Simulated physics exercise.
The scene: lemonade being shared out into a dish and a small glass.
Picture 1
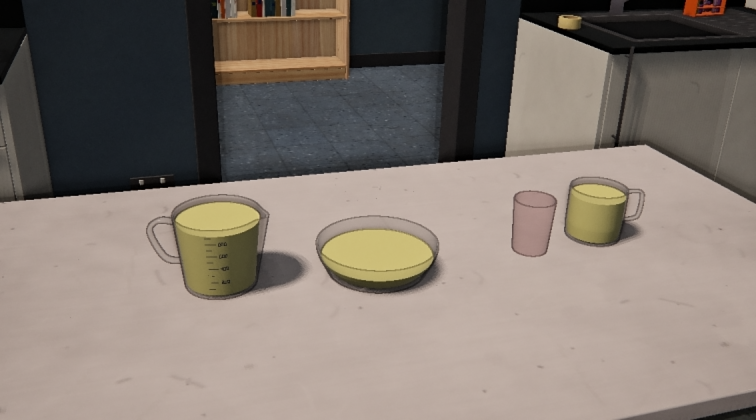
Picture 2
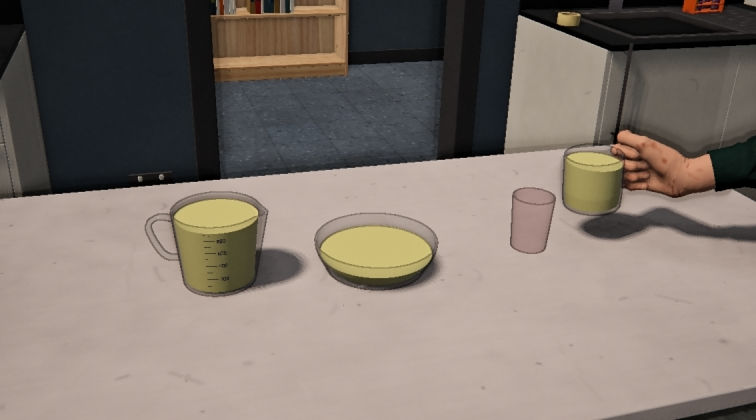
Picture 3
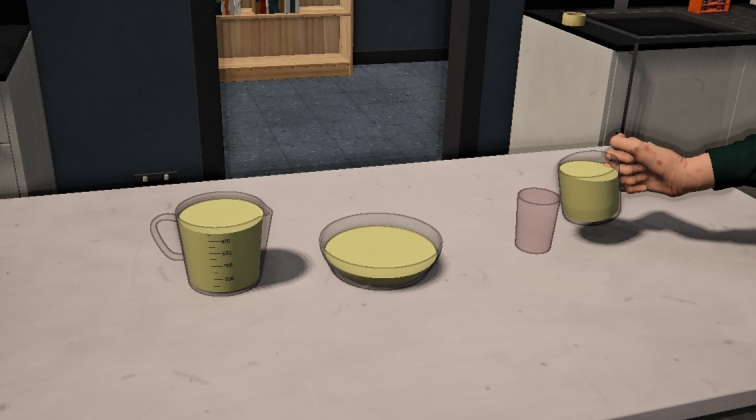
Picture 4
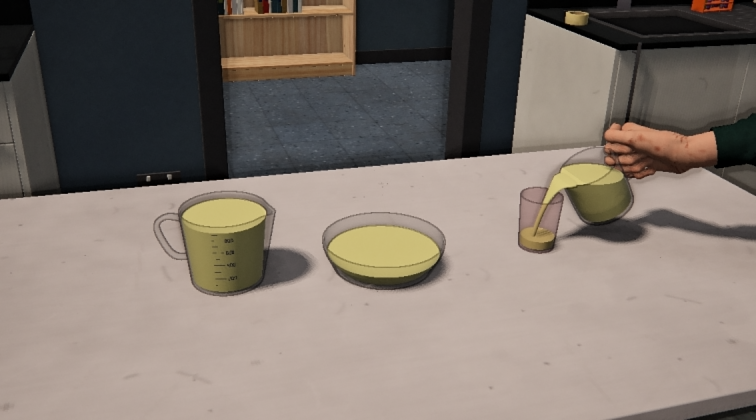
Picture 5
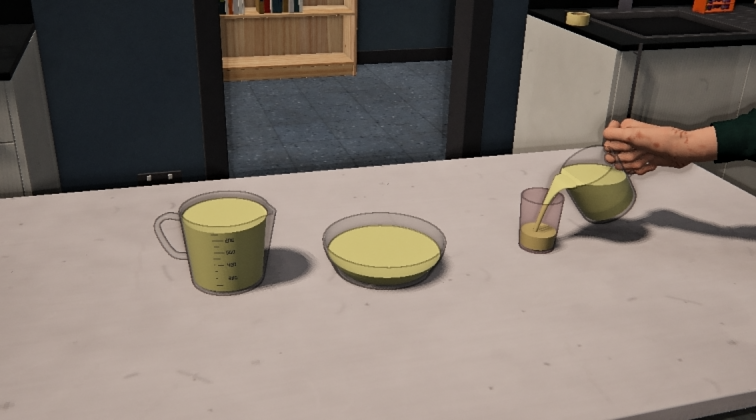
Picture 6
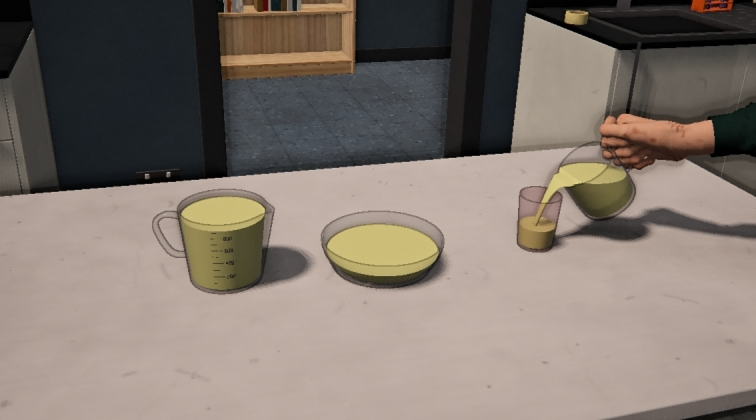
In a kitchen with dark blue walls, a pale countertop is seen from slightly above, with a wooden bookcase beyond. Yellow lemonade nearly fills a clear measuring jug at left and partly fills a shallow dish beside it, while an empty pinkish small glass and a mug stand at right. A hand lifts the mug, moves it beside the glass and pours a steady stream in, the view shifting very slightly.
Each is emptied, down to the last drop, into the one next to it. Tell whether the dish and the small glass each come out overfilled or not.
Result: The dish comes out overfilled; the small glass comes out overfilled.
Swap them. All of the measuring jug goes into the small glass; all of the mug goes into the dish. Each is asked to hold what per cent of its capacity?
About 390 % and 90 %.
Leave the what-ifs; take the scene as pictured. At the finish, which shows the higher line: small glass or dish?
It is the small glass on the right.
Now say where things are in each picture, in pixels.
In the first picture, at the start; mug (596, 209) about three quarters full; measuring jug (219, 246) nearly full; small glass (532, 222) empty; dish (377, 253) about half full.
In the second picture, a hand has the mug; mug about three quarters full, surface at (594, 162); small glass (531, 219) empty.
In the third picture, the mug is tipped; mug (590, 186) about three quarters full; small glass (536, 220) empty.
In the fourth picture, the stream is running; mug (596, 185) tipped 30° with nearly all of its load; small glass nearly empty, surface at (537, 235).
In the fifth picture, the stream is running; mug (598, 183) tipped 35° with nearly all of its load; dish (384, 249) about half full.
In the sixth picture, the stream is running; mug (596, 180) tipped 40° with about three quarters of its load; measuring jug nearly full, surface at (223, 214); small glass about a third full, surface at (537, 225); dish about half full, surface at (382, 249).
Shortly, the small glass is full to the brim, some went over its rim.
At the finish, the dish is full to the brim, some went over its rim; the small glass is full to the brim, some went over its rim.
